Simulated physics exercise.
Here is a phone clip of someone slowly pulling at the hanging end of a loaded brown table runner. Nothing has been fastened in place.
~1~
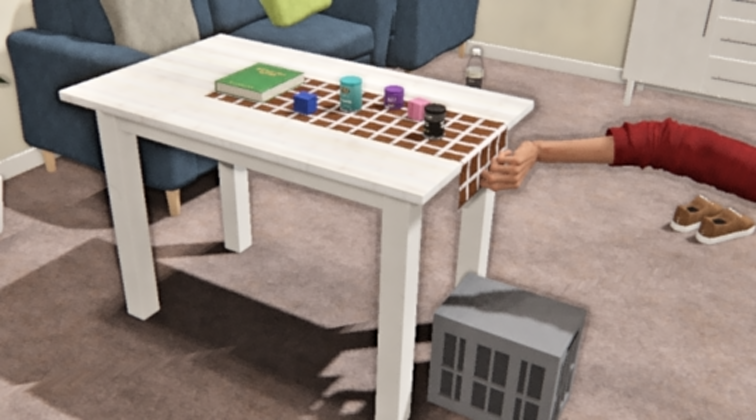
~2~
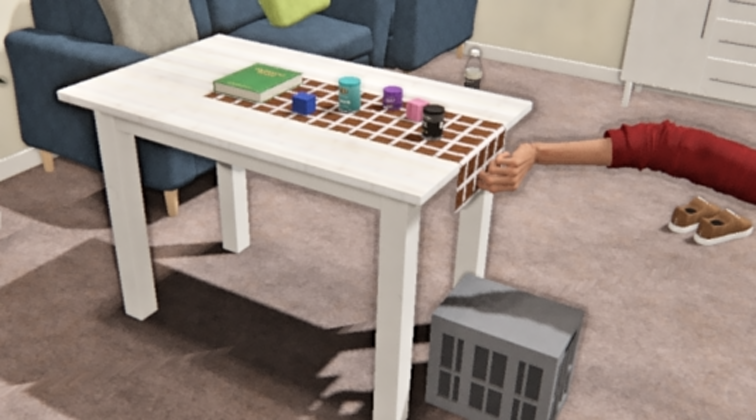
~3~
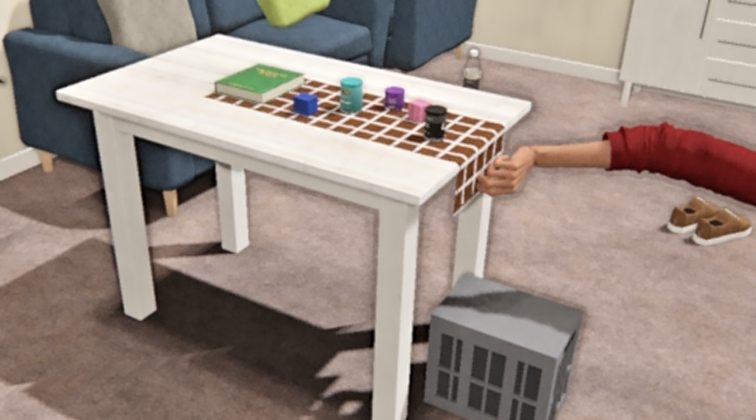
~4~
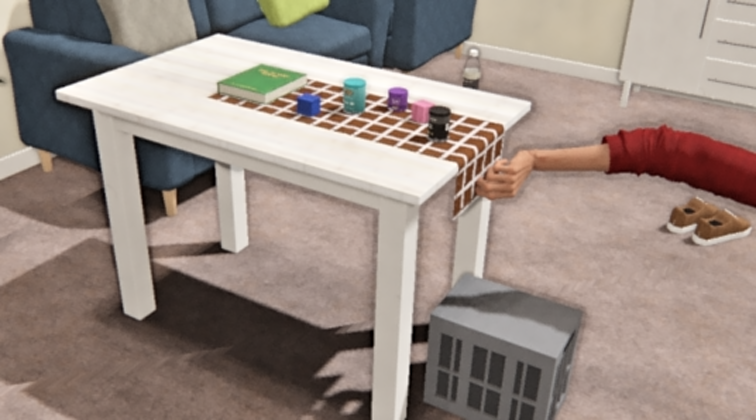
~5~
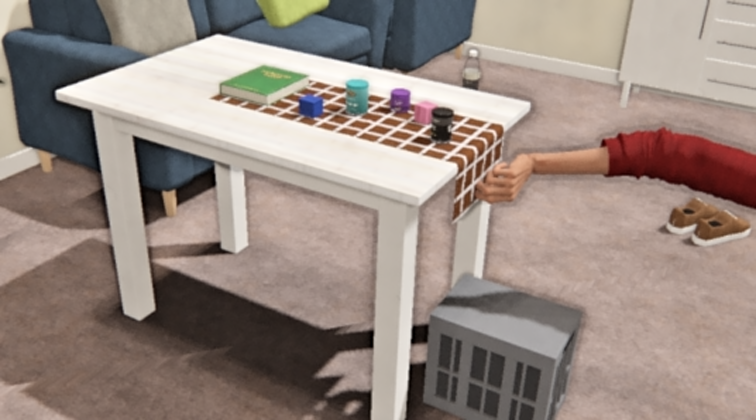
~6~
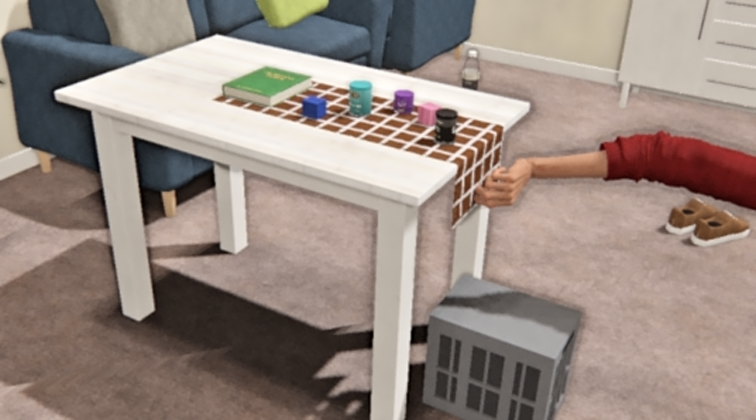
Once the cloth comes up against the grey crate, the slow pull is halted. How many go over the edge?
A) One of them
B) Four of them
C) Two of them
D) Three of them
Answer: D.
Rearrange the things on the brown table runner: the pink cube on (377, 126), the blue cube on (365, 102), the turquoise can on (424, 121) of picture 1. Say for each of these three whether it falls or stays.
Of the three, the pink cube ends off the top, the blue cube stays aloft and the turquoise can ends off the top.
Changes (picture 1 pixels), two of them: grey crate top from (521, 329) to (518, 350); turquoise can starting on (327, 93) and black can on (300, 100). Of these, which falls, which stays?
Observed: Turquoise can remains seated; black can remains seated.
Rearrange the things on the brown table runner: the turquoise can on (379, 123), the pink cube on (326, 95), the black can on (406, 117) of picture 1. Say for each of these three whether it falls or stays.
First the turquoise can: It ends off the top. Next the pink cube: It is still up there. Last the black can: It ends off the top.
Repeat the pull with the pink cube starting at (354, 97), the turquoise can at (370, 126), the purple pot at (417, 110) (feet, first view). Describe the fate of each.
The pink cube holds on; the turquoise can is carried off; the purple pot falls.
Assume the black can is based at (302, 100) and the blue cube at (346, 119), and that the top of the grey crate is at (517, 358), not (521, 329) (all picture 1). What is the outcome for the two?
Black can: Safe; blue cube: Lost.
Soon after, hem near (473, 248); black can gone.
Then, hem near (471, 281); black can and pink cube gone.
Further on, hem on the crate; black can, pink cube and purple pot gone.
At rest, hem on the crate; black can, pink cube and purple pot gone. Over the edge go three.
